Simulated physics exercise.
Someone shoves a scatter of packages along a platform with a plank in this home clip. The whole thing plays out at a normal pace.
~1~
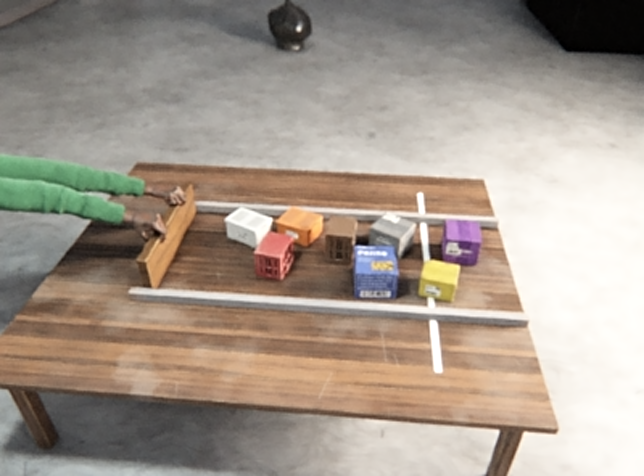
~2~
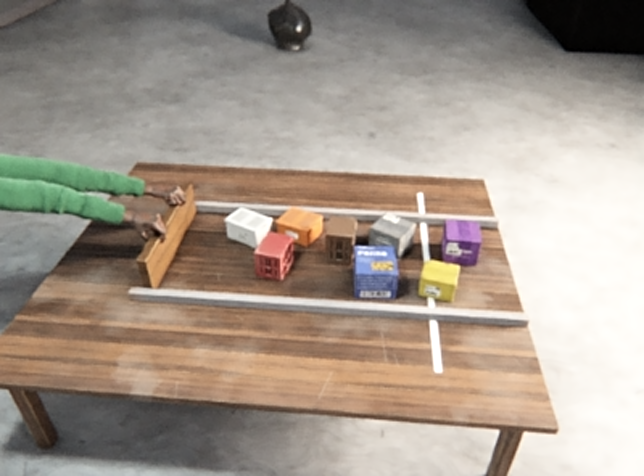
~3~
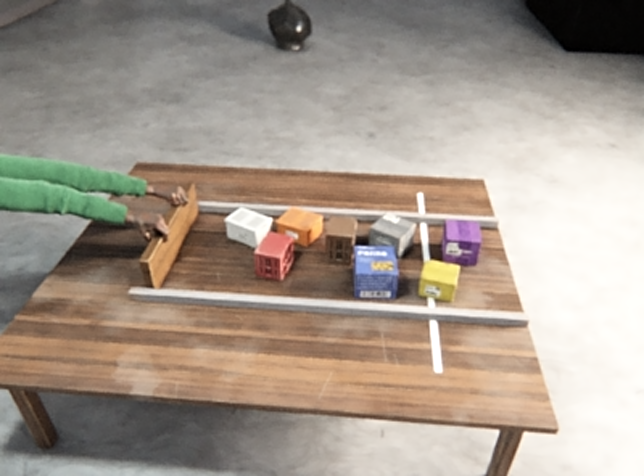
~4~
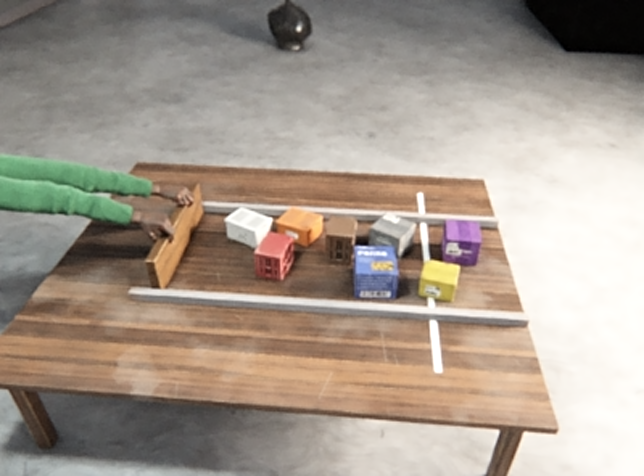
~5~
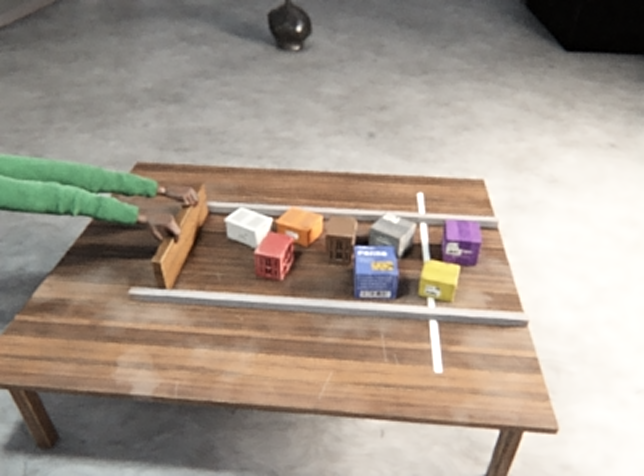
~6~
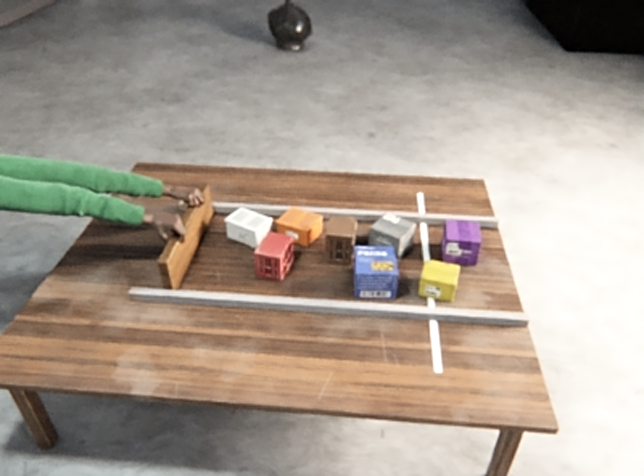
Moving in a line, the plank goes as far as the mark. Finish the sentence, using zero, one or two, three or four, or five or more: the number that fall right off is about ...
The number that fall right off is about one or two.
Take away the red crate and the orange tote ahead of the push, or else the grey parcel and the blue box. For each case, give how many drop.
That makes 1 fallen, then 0 fallen in the other try.
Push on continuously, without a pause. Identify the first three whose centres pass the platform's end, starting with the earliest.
Sequence: Purple parcel, then yellow parcel, then grey parcel.
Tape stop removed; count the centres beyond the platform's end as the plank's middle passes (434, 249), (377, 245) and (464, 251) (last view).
Per position: 2 / 0 / 4.
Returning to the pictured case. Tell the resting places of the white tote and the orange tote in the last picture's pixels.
Roughly at (445, 233) and at (480, 230), in that order.
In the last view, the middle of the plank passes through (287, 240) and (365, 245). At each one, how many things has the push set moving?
4 at one spot and 8 at the other.
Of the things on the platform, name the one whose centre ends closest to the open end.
Foremost, the yellow parcel.
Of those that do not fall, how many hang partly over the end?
The overhang total is 2.
A little later, none off yet; purple parcel at rest near (461, 242); yellow parcel at rest near (439, 281); grey parcel at rest near (392, 236).
When it is over, the number that fall off is one or two; down, purple parcel.
